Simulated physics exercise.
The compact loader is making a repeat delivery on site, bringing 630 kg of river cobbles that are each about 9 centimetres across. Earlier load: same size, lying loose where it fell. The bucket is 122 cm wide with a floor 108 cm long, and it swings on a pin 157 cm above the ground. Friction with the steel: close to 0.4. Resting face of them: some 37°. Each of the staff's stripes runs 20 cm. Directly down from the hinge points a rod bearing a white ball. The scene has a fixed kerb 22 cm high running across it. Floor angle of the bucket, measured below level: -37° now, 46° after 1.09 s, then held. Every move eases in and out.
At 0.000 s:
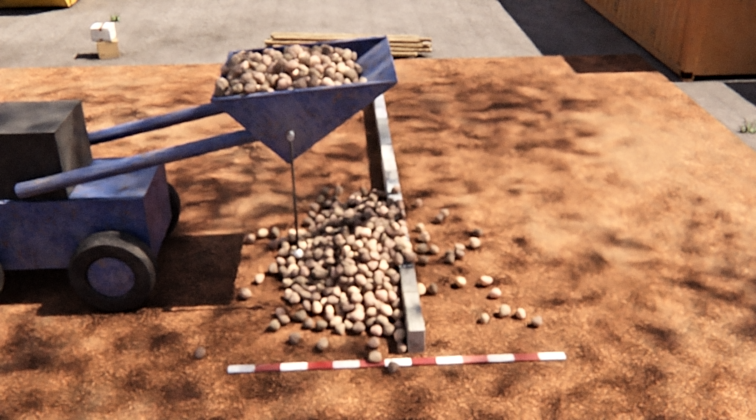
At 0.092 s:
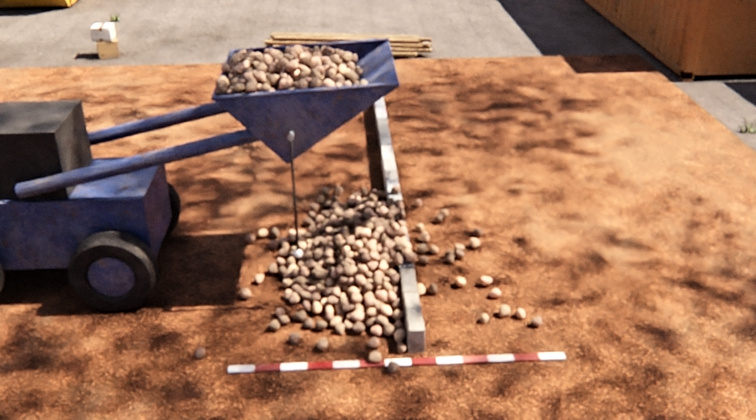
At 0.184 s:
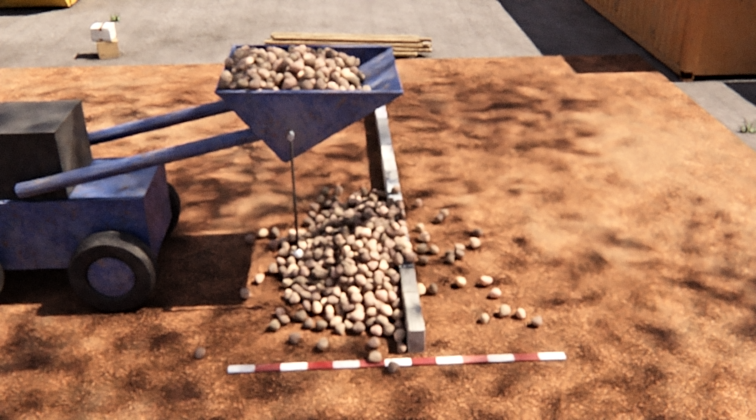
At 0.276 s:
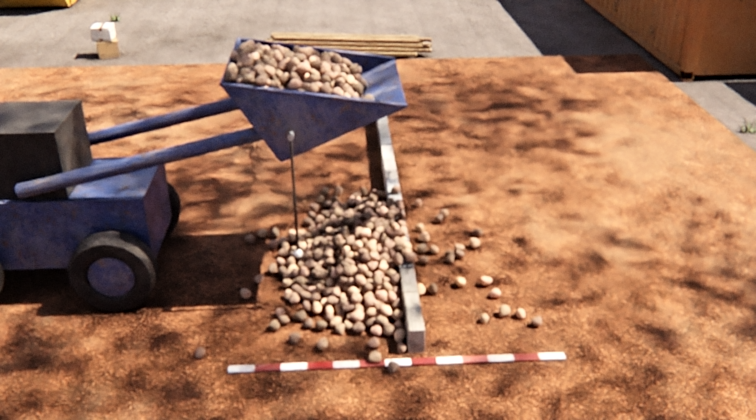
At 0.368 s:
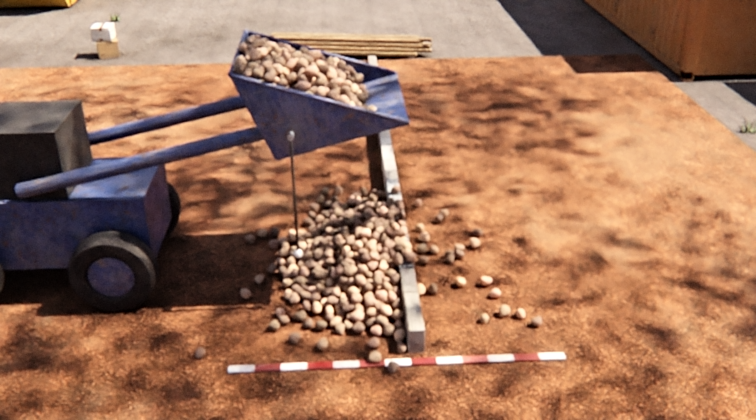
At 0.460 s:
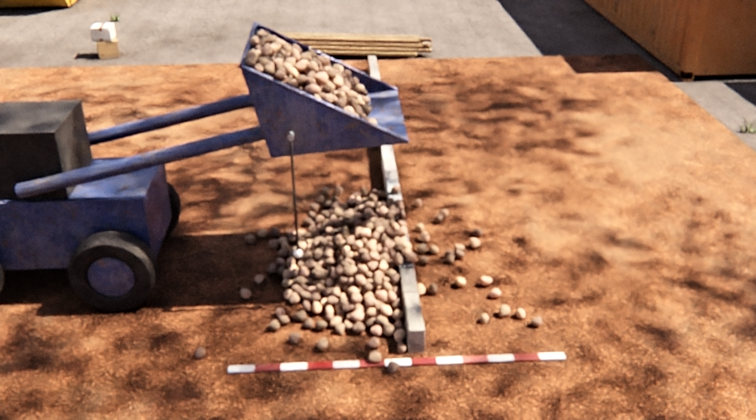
A blue loader tilting its raised bucket of rounded stones forward above a loose stone pile beside a low kerb.
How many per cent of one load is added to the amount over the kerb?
About 78 per cent of a load.
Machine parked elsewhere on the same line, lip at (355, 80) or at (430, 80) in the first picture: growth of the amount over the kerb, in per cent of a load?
First some 35, then 95 per cent.
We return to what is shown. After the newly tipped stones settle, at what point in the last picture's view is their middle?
They come to rest centred about (450, 254).
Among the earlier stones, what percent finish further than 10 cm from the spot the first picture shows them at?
Roughly 5 % of them.
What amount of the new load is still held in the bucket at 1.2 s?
It keeps some 45 percent of its load.
After 0.8 s the floor is at 33°; in per cent of one load, 98 in the bucket, 98 on this side of the kerb, 4 over the kerb; the foremost stones are at (497, 287).
After 1.2 s the floor is at 46°; in per cent of one load, 47 in the bucket, 140 on this side of the kerb, 13 over the kerb; the foremost stones are at (497, 287).
After 1.5 s the floor is at 46°; in per cent of one load, 5 in the bucket, 137 on this side of the kerb, 58 over the kerb; the foremost stones are at (518, 263).
After 4.3 s the floor is at 46°; in per cent of one load, 0 in the bucket, 118 on this side of the kerb, 82 over the kerb; the foremost stones are at (658, 246). Net gain over the kerb, 78.
